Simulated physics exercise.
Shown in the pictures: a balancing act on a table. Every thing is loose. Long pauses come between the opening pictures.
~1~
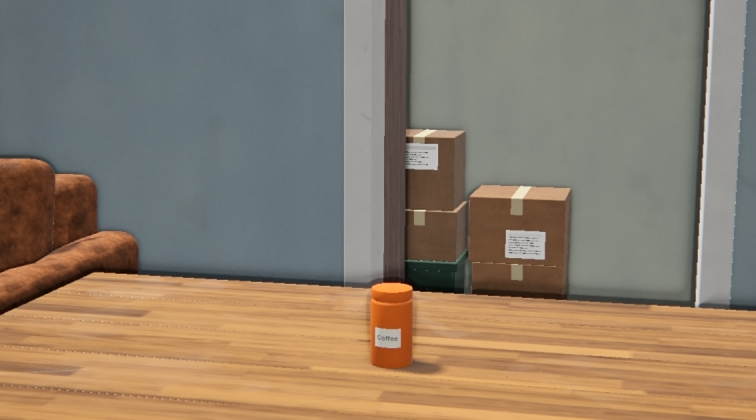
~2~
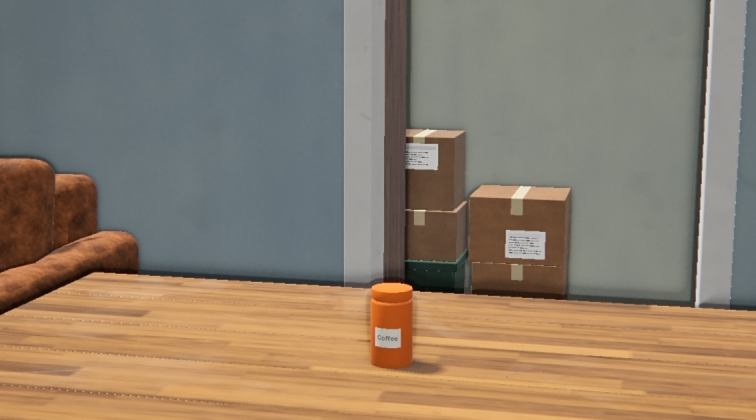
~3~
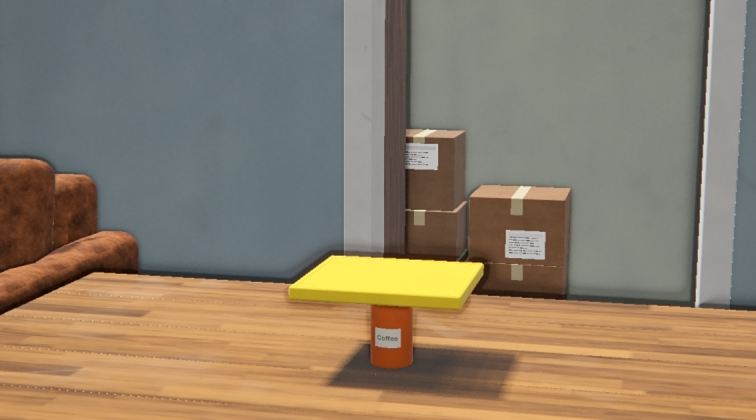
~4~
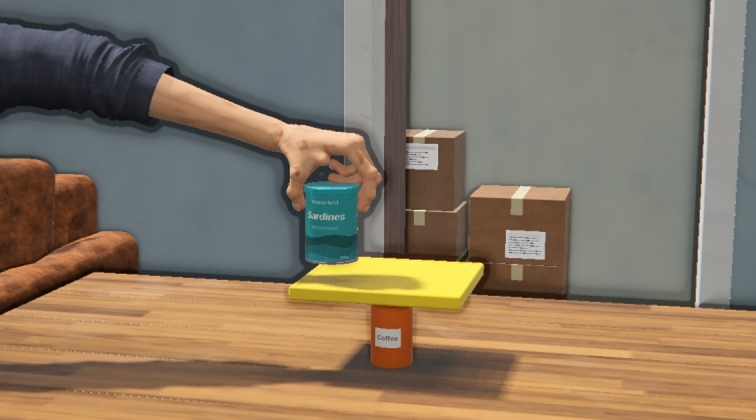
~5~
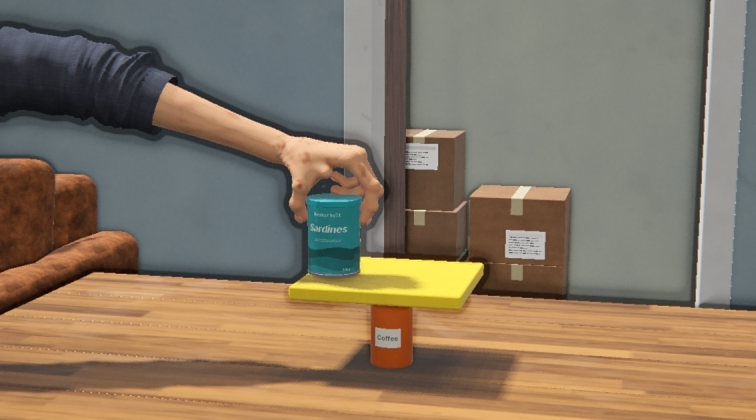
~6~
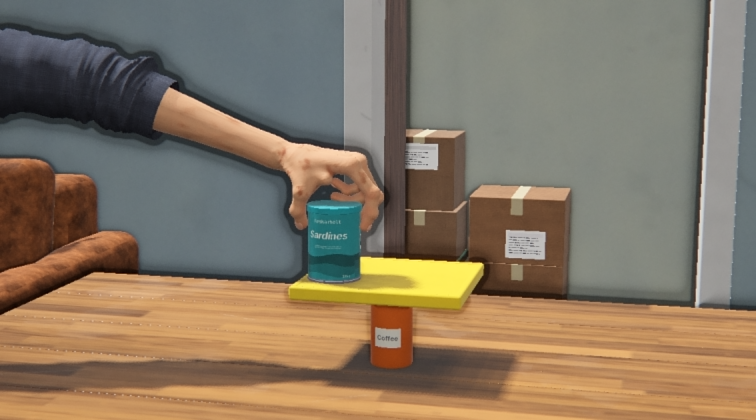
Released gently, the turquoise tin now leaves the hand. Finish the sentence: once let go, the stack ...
Once let go, the stack falls apart.
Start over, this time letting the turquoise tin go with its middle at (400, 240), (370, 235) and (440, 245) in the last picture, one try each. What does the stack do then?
So, first go it stays put, second go it stays put, third go it comes down.
Then, 0.40 s later than the last frame, turquoise tin now fallen; yellow lid tilted by 56°.
Then, 0.70 s later than the last frame, yellow lid now fallen; orange jar moved a little.
When it is over, fallen, yellow lid and turquoise tin; orange jar as before. The stack gives way.
